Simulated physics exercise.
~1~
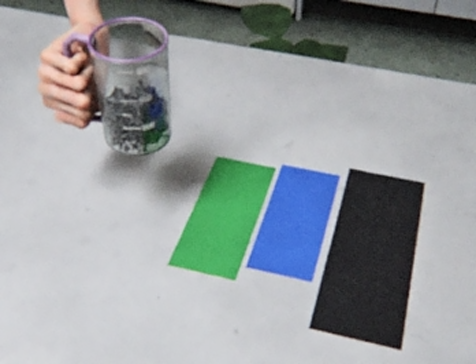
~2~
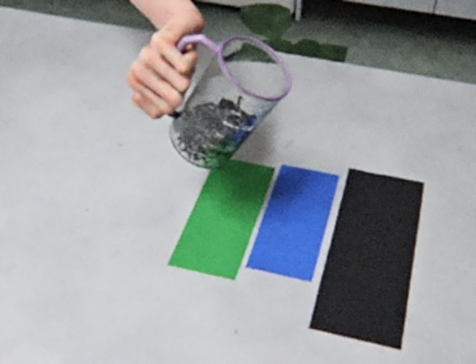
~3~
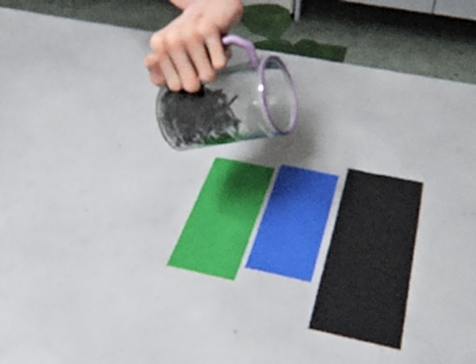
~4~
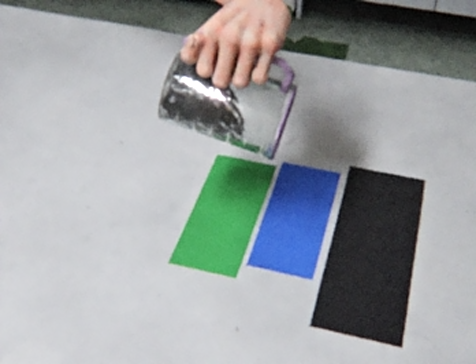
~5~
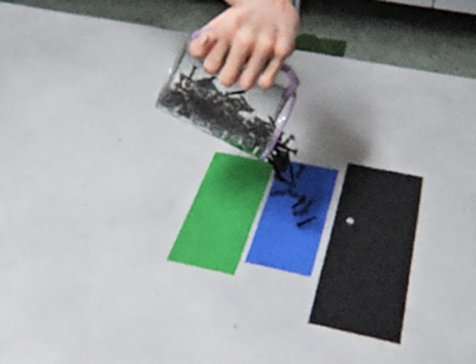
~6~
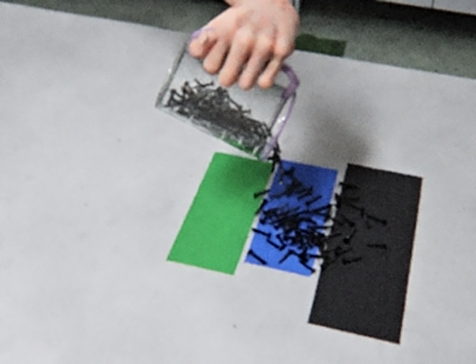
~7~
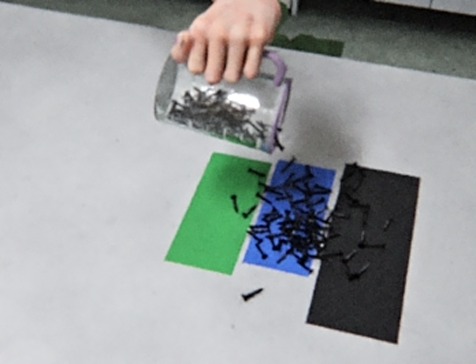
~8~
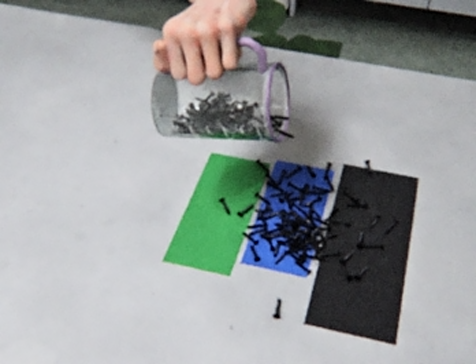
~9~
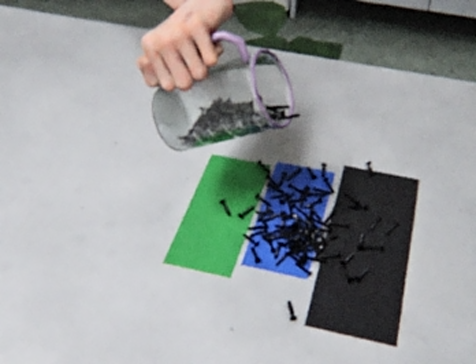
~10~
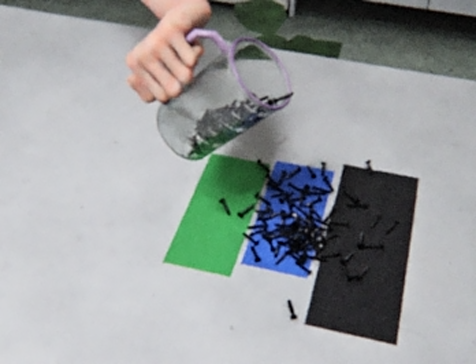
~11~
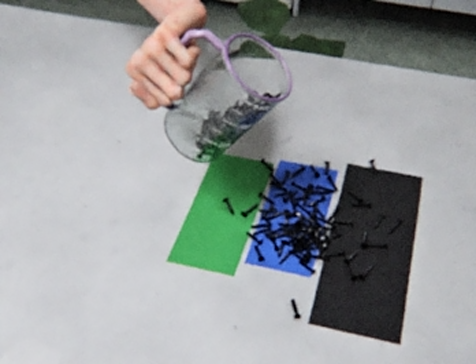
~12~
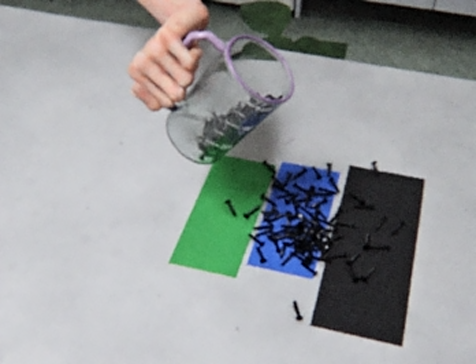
Pale tabletop, hand tipping a jug, spilling black screws mainly over a blue mat, then tilting it partway back with many inside.
